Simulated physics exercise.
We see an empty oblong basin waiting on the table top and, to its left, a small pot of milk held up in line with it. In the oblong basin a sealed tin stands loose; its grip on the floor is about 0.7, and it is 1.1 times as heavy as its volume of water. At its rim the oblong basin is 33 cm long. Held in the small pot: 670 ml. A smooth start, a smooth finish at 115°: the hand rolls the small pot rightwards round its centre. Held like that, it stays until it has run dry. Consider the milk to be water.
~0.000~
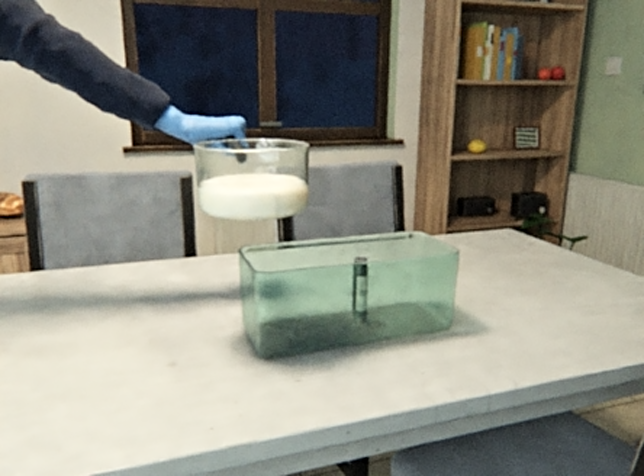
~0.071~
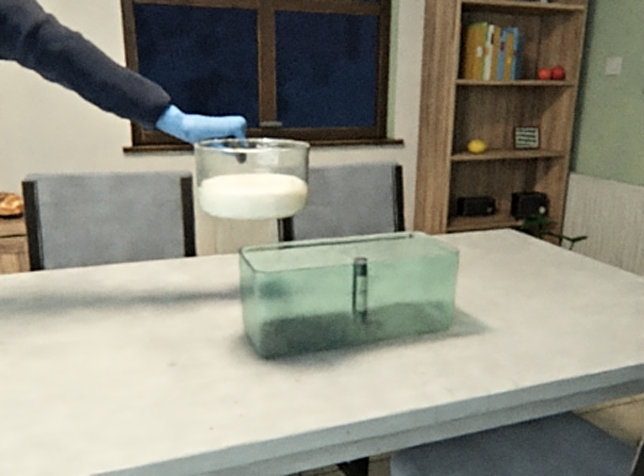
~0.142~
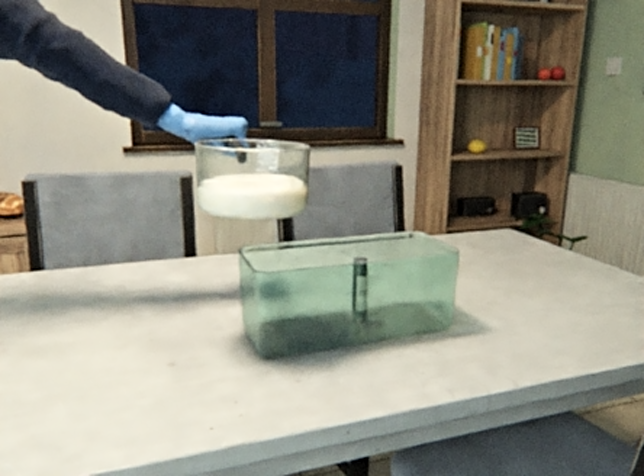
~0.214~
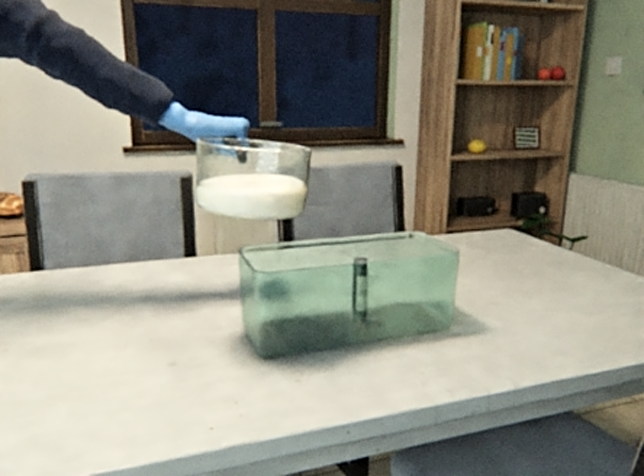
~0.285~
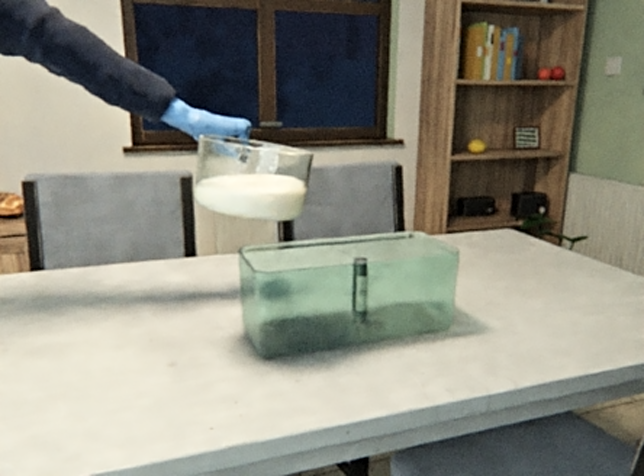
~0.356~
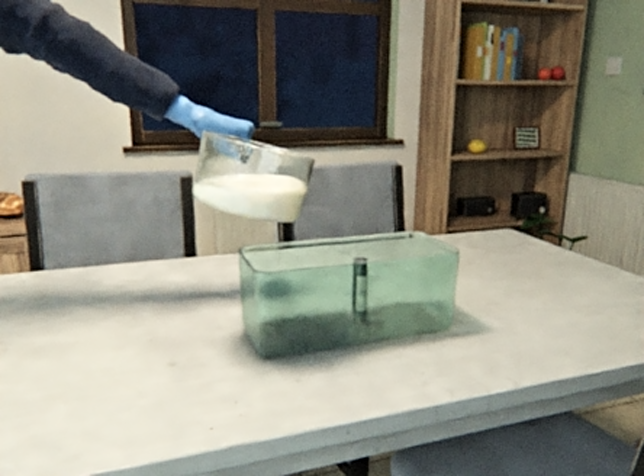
A gloved hand slowly tilts a clear pot of milk rightwards above a table.
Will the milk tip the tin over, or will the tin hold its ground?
It holds its ground.
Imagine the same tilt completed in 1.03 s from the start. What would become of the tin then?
The tin stays balanced.
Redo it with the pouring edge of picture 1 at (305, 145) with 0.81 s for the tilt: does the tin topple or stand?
Result: Tin upright.
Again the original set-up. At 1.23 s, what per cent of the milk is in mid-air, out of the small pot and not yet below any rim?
Estimate: About 10 in a hundred.
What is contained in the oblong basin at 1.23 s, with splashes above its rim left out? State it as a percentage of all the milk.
Near 76 in a hundred.
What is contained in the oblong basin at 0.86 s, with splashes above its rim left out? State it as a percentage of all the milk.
5 %, give or take.
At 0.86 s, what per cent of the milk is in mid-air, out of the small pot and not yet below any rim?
Near 18 per cent of it all.
By 0.86 s the tilt is 68° and 76 per cent is still to pour; the tin stands where it began.
By 1.23 s the tilt is 104° and 16 per cent is still to pour; the tin stands where it began.
By 1.61 s the tilt is 115° and 0 per cent is still to pour; the tin stands where it began.
By 2.03 s the tilt is 115° and 0 per cent is still to pour; the tin stands where it began.
At rest the tin stands where it began.
